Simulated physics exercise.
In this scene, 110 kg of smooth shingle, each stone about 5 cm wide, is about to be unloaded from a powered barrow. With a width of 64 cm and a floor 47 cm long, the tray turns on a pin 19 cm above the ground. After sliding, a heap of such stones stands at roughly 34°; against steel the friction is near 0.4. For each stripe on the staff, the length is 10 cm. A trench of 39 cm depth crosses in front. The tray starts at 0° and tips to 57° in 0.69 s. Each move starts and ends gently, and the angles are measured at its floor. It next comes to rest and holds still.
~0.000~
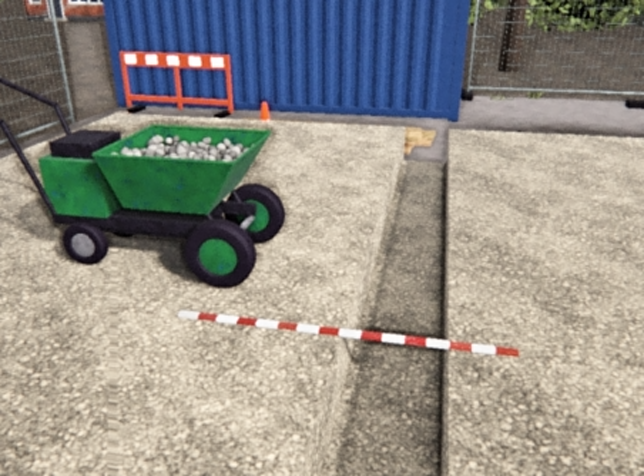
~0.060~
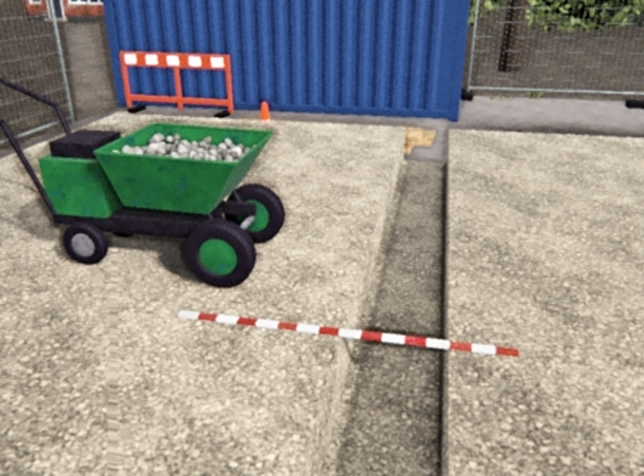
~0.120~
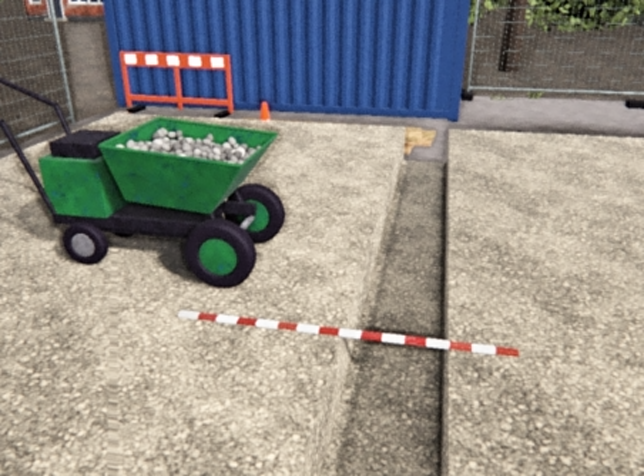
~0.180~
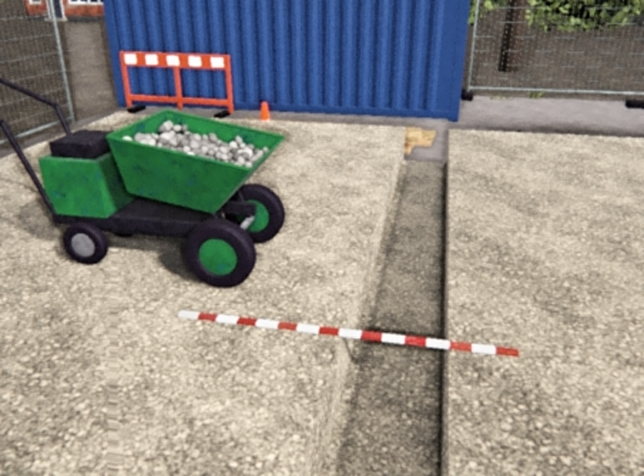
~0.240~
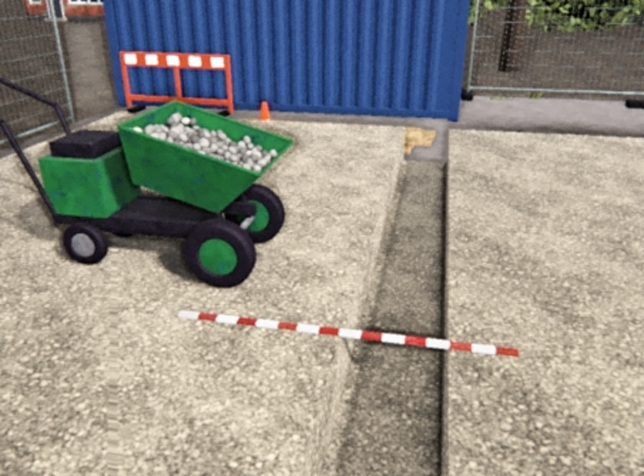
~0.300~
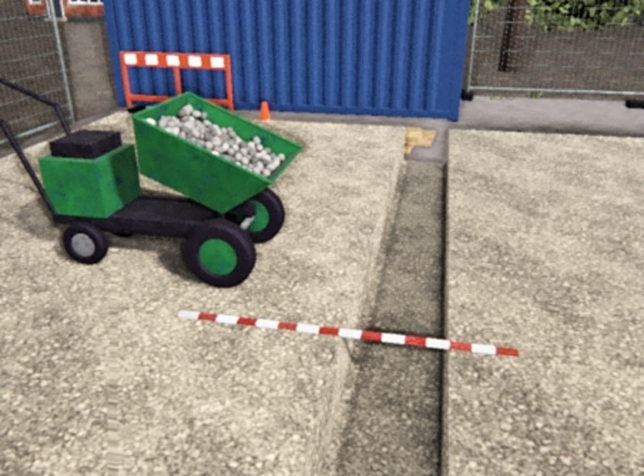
The clip shows a green powered barrow loaded with grey stones standing on pale ground left of a narrow trench and a red-and-white staff, as its tray gradually tilts forward to the right while the wheels stay still.
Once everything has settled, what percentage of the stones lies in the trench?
I would say 44 percent.
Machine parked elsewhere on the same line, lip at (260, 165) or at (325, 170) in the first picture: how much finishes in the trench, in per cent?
Result: Close to 60 then close to 30 per cent.
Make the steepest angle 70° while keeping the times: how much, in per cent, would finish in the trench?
Then roughly 85 percent.
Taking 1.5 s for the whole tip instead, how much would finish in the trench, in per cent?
It would come to roughly 35 per cent.
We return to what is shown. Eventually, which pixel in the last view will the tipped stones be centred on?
Their centre sits close to (400, 332).
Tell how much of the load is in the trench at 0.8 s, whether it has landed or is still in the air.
Some 0 per cent of the load by that point.
After 0.5 s the floor is at 48°; 100 % in the tray; the foremost stones are at (298, 194).
After 0.8 s the floor is at 57°; 91 % in the tray, 9 % short of the trench, 1 % in the trench; the foremost stones are at (357, 238).
After 1.1 s the floor is at 57°; 55 % in the tray, 11 % short of the trench, 33 % in the trench; the foremost stones are at (439, 341).
After 3.1 s the floor is at 57°; 43 % in the tray, 13 % short of the trench, 44 % in the trench; the foremost stones are at (439, 346).
